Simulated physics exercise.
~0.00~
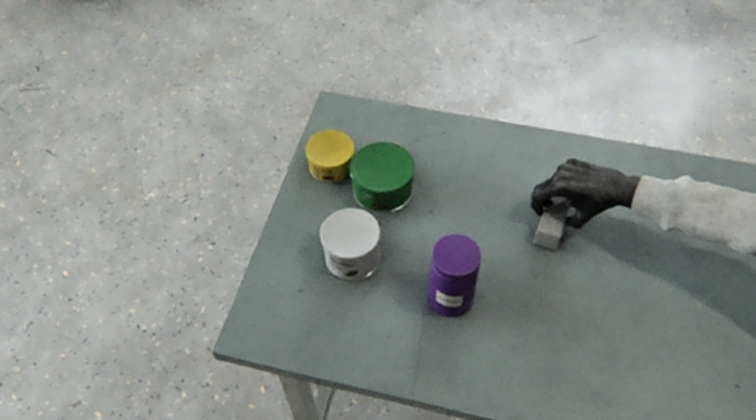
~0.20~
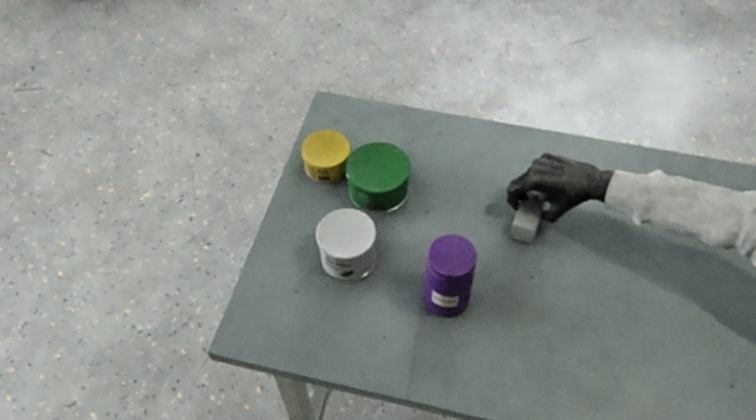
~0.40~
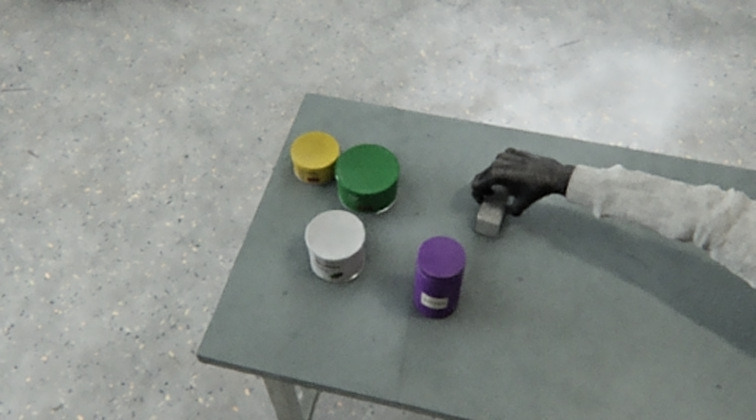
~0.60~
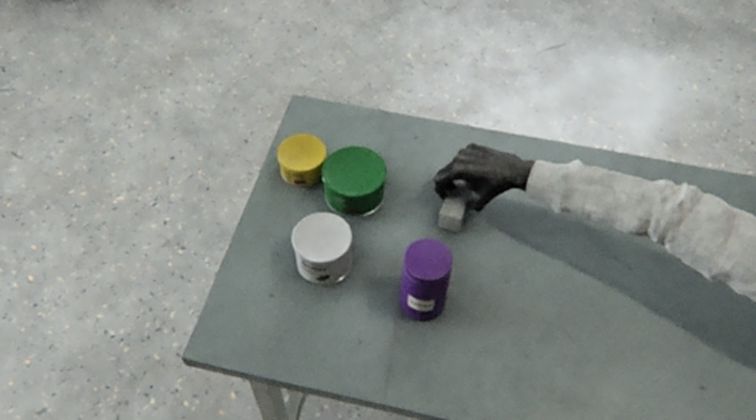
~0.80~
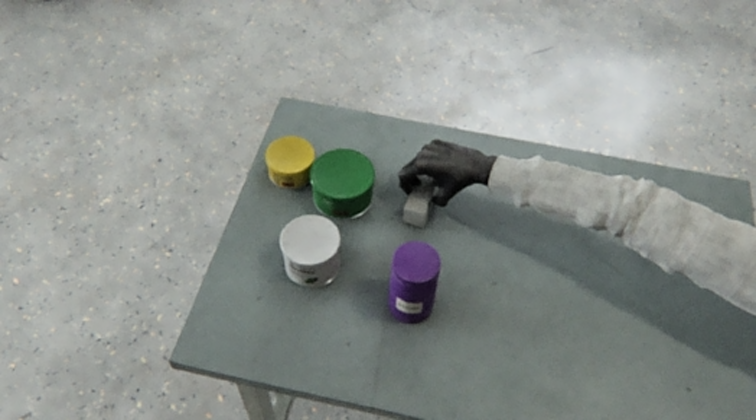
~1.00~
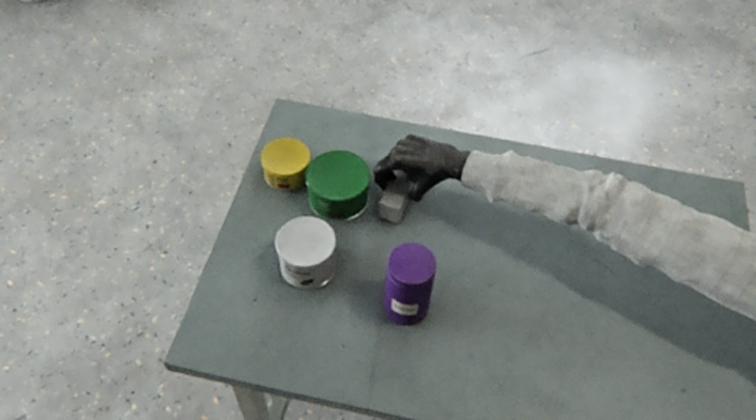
A black-gloved hand slides a small gray block left across the table toward a green tub.
